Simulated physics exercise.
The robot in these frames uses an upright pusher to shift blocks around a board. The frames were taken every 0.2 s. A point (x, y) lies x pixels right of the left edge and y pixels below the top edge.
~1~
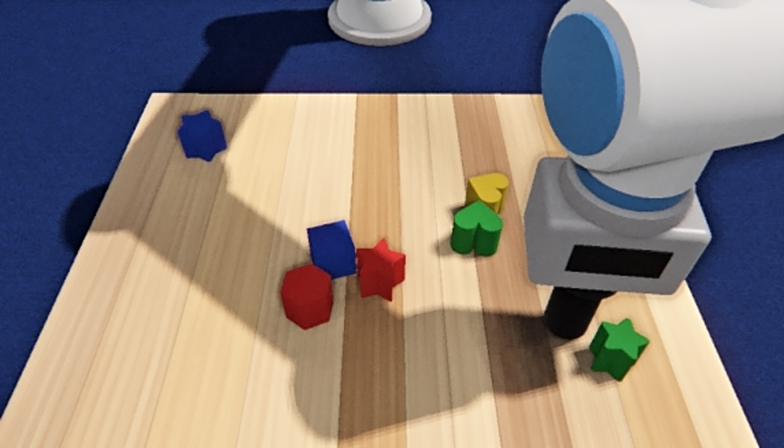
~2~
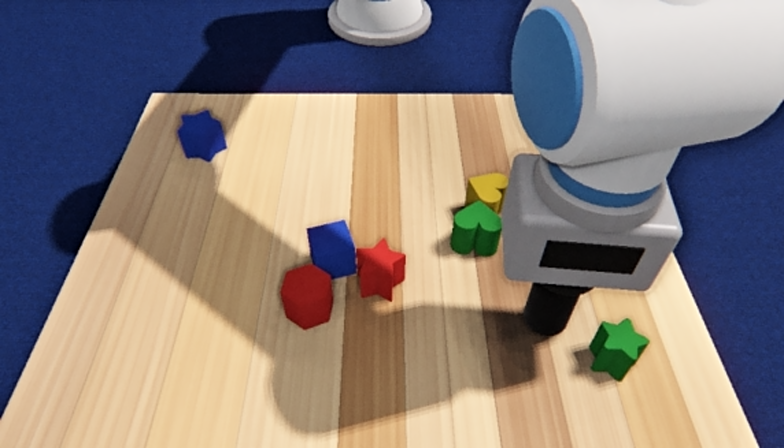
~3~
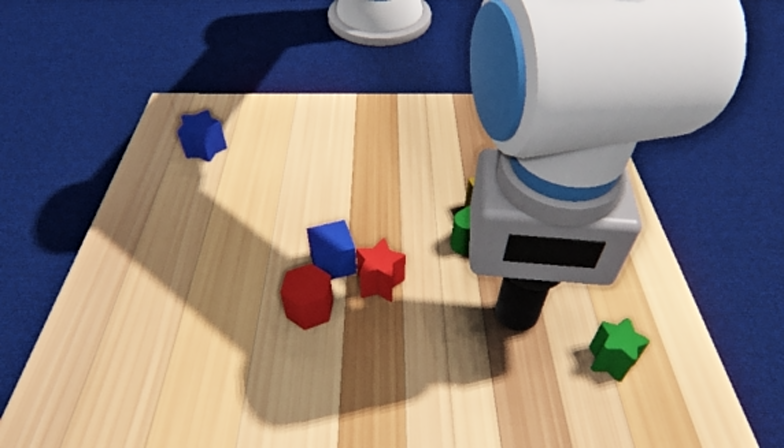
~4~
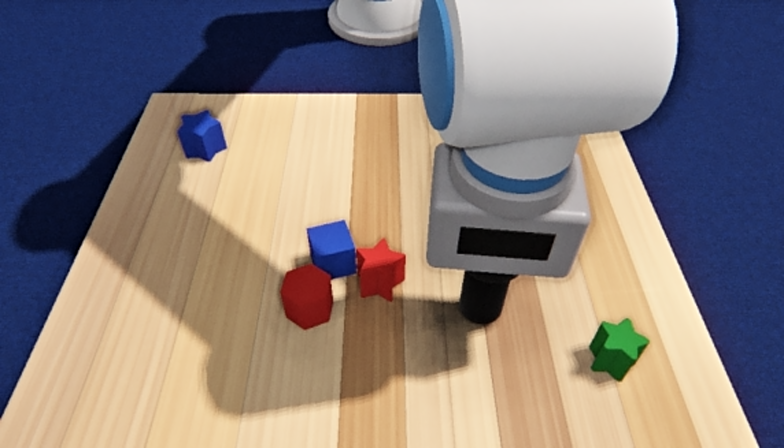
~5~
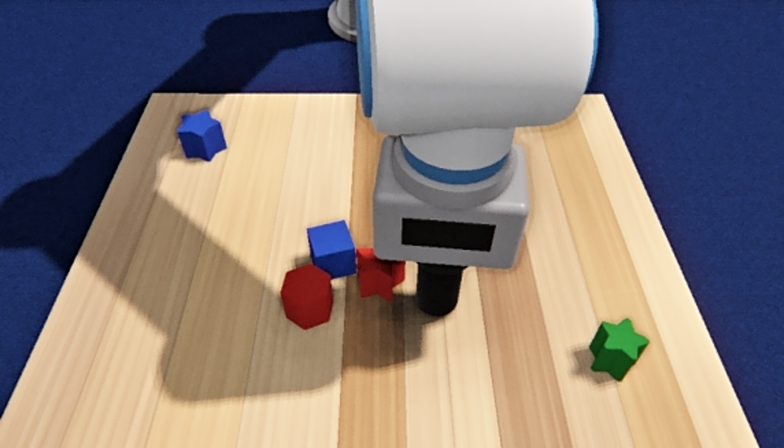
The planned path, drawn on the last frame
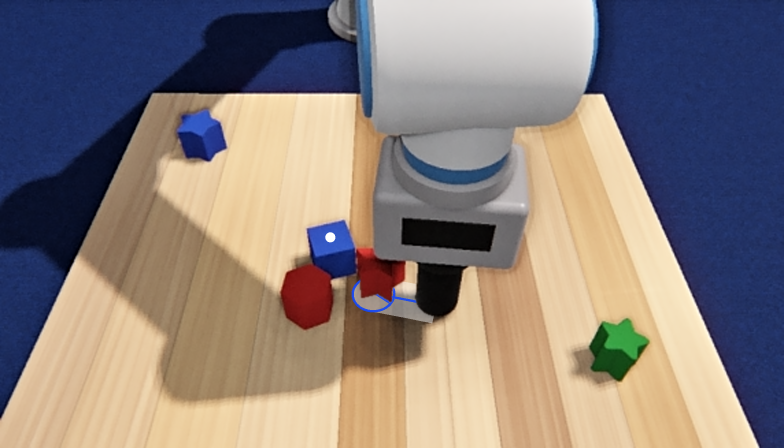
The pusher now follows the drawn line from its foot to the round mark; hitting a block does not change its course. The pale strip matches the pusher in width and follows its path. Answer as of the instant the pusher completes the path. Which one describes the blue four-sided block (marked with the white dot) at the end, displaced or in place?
That block is going to get moved.
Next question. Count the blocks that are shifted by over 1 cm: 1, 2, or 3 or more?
The push will move two blocks.
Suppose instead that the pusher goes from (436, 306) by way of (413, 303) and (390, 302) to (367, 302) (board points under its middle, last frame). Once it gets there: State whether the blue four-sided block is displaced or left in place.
Once the path is done, it is somewhere new.
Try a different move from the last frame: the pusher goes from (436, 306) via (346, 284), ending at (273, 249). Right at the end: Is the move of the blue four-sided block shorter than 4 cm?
Short answer: No.
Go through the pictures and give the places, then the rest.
The first picture shows tip of the pusher at (565, 321), middles of tops, red hexagonal block at (306, 283), blue four-sided block at (330, 237), red star block at (380, 257).
The second picture shows pusher at (545, 318), nothing pushed.
The third picture shows pusher at (517, 313), nothing pushed.
The fourth picture shows pusher at (480, 306), nothing pushed.
The fifth picture shows pusher at (437, 299), red hexagonal block at (306, 283), blue four-sided block at (330, 237), red star block partly hidden.
The line goes from (436, 306) directly to (374, 294); the dot is on the blue four-sided block.
The first path, step by step. Halfway along, pusher at (404, 293); red star block at (374, 255).
At the end, pusher at (373, 287); red hexagonal block unmoved; blue four-sided block at (315, 230); red star block at (354, 242), turned 30° clockwise.
